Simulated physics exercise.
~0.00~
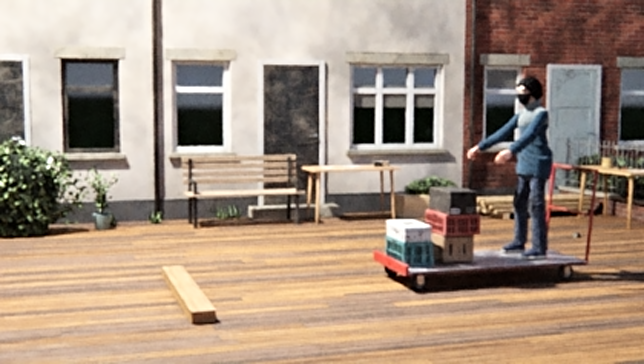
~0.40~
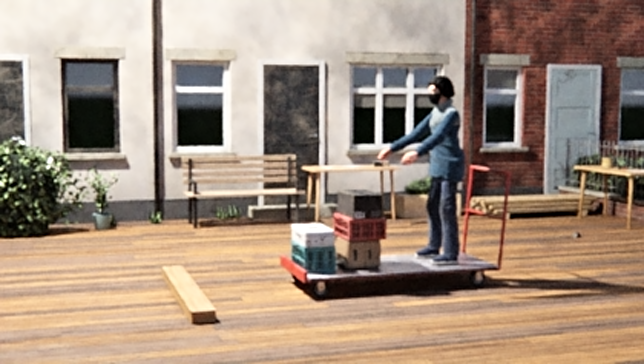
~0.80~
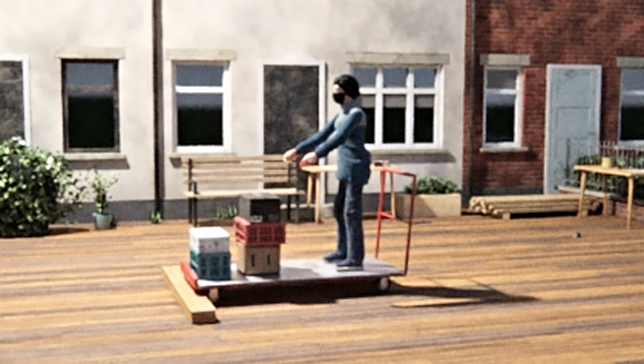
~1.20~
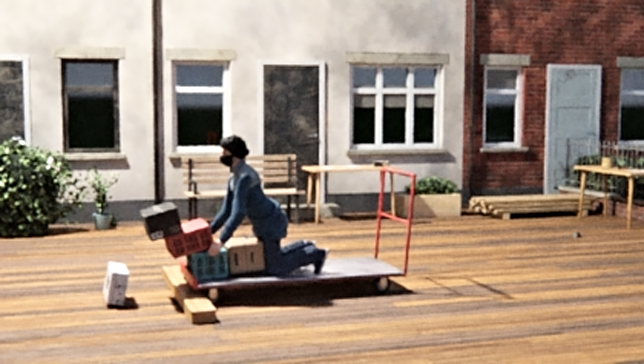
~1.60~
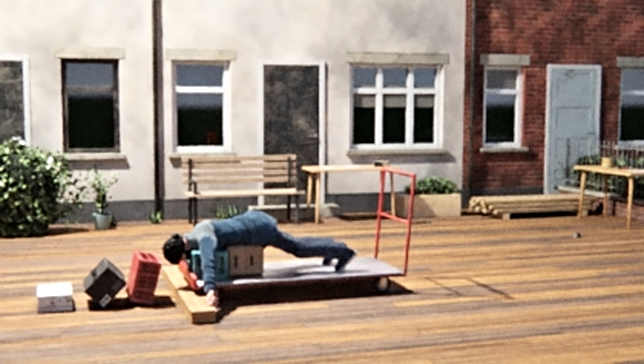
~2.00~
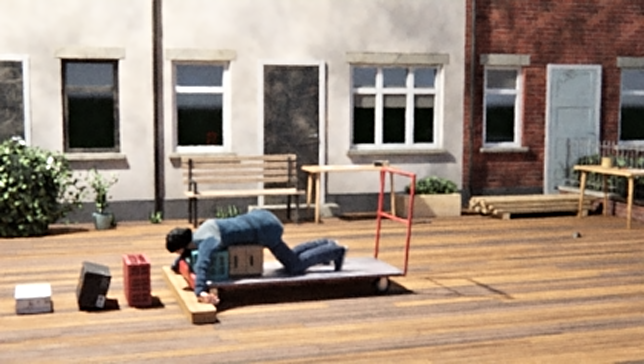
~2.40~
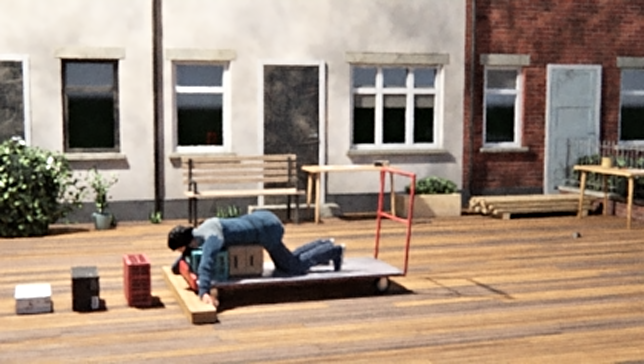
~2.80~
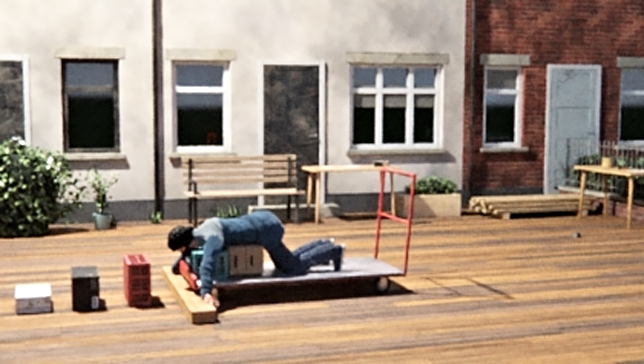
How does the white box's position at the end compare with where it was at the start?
At the start the white box sits on top of the teal crate at the front of the cart, right of the beam. By the end it lies on the deck at the far left, beyond the beam and farthest from the cart of the fallen pieces.
A flat cart with a red handle rolls left across a wooden deck, seen from the side by a still camera, with pale and brick house fronts behind. A figure in blue stands on it with arms held forward, behind a white box on a teal crate and a stacked black box, red crate and brown case. The cart stops against a pale wooden beam, and the white box, black box and red crate tumble off the front. The figure drops to the knees and pitches forward over the teal crate and brown case. Finally everything lies still, the three fallen pieces in a row left of the beam.
